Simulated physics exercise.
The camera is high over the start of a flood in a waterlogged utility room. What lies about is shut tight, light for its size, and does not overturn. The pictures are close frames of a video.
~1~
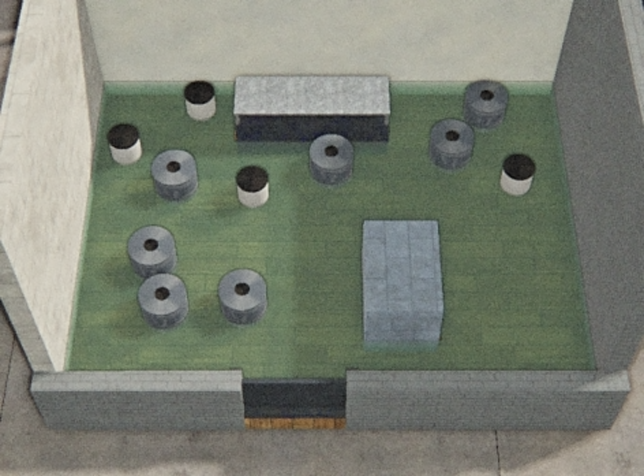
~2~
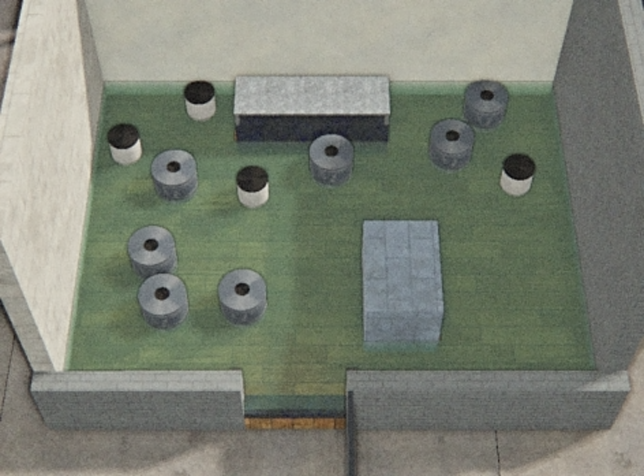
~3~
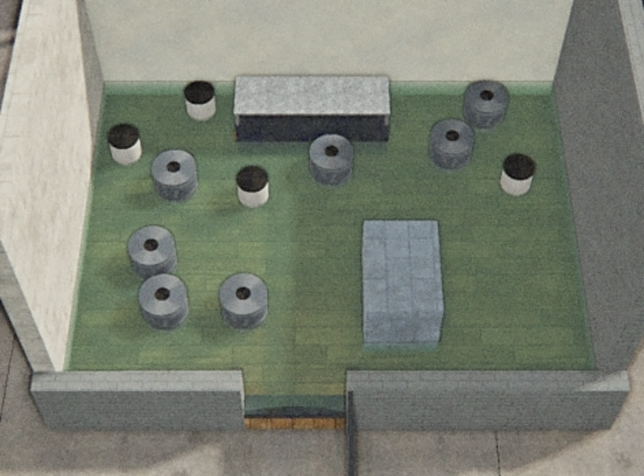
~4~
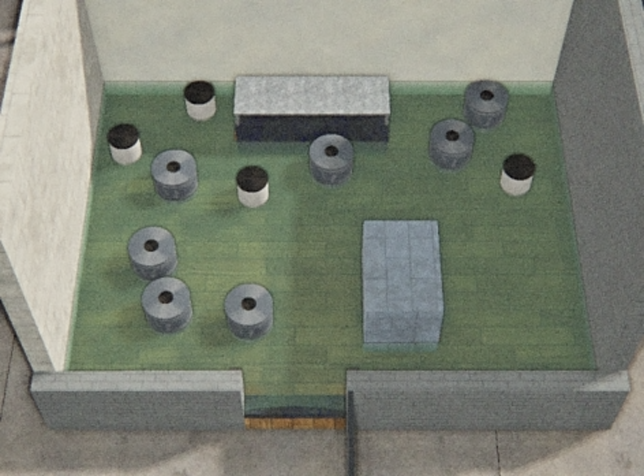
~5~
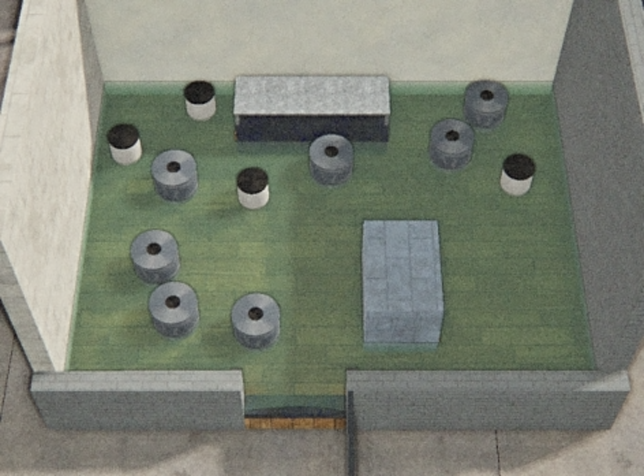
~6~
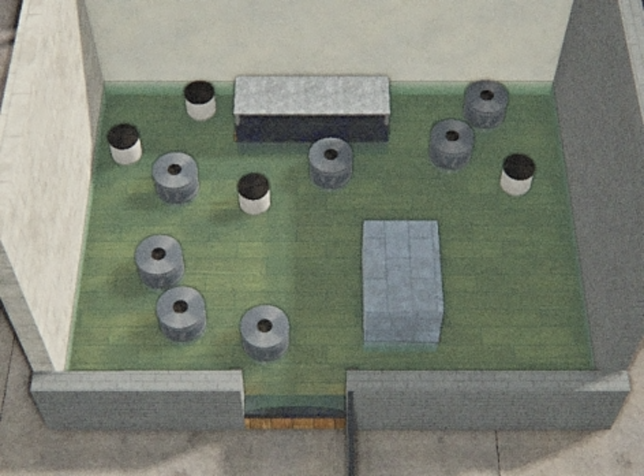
A large grey block and a long bench stayed still on a green floor while, after a while, the grey tubs at the lower left drifted slightly toward the front and right.
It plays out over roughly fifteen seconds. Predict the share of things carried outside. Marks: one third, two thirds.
It is from one to two thirds.
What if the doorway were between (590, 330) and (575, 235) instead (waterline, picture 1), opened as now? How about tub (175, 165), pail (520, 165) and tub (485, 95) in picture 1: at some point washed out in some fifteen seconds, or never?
In that order: Left behind, washed out, gone.
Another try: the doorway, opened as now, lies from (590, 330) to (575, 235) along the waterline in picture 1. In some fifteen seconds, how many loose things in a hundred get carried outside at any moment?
Close to 40 %.
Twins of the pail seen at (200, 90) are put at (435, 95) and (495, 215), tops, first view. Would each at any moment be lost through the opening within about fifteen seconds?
In that order: Inside, stays.
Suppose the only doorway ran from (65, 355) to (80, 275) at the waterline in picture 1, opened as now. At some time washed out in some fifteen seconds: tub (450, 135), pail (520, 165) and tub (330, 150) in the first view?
As listed: Kept in, kept in, inside.
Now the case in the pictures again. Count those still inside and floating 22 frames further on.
I count 8.
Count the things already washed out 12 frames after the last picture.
2 of them.
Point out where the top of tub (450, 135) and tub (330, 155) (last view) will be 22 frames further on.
Close to (394, 178) and (282, 208).
A moment on, 0 of 11 are out; 11 afloat.
Next, 2 of 11 are out; 9 afloat.
Later, 3 of 11 are out; 8 afloat.
In the end, 4 of 11 are out; 7 afloat.
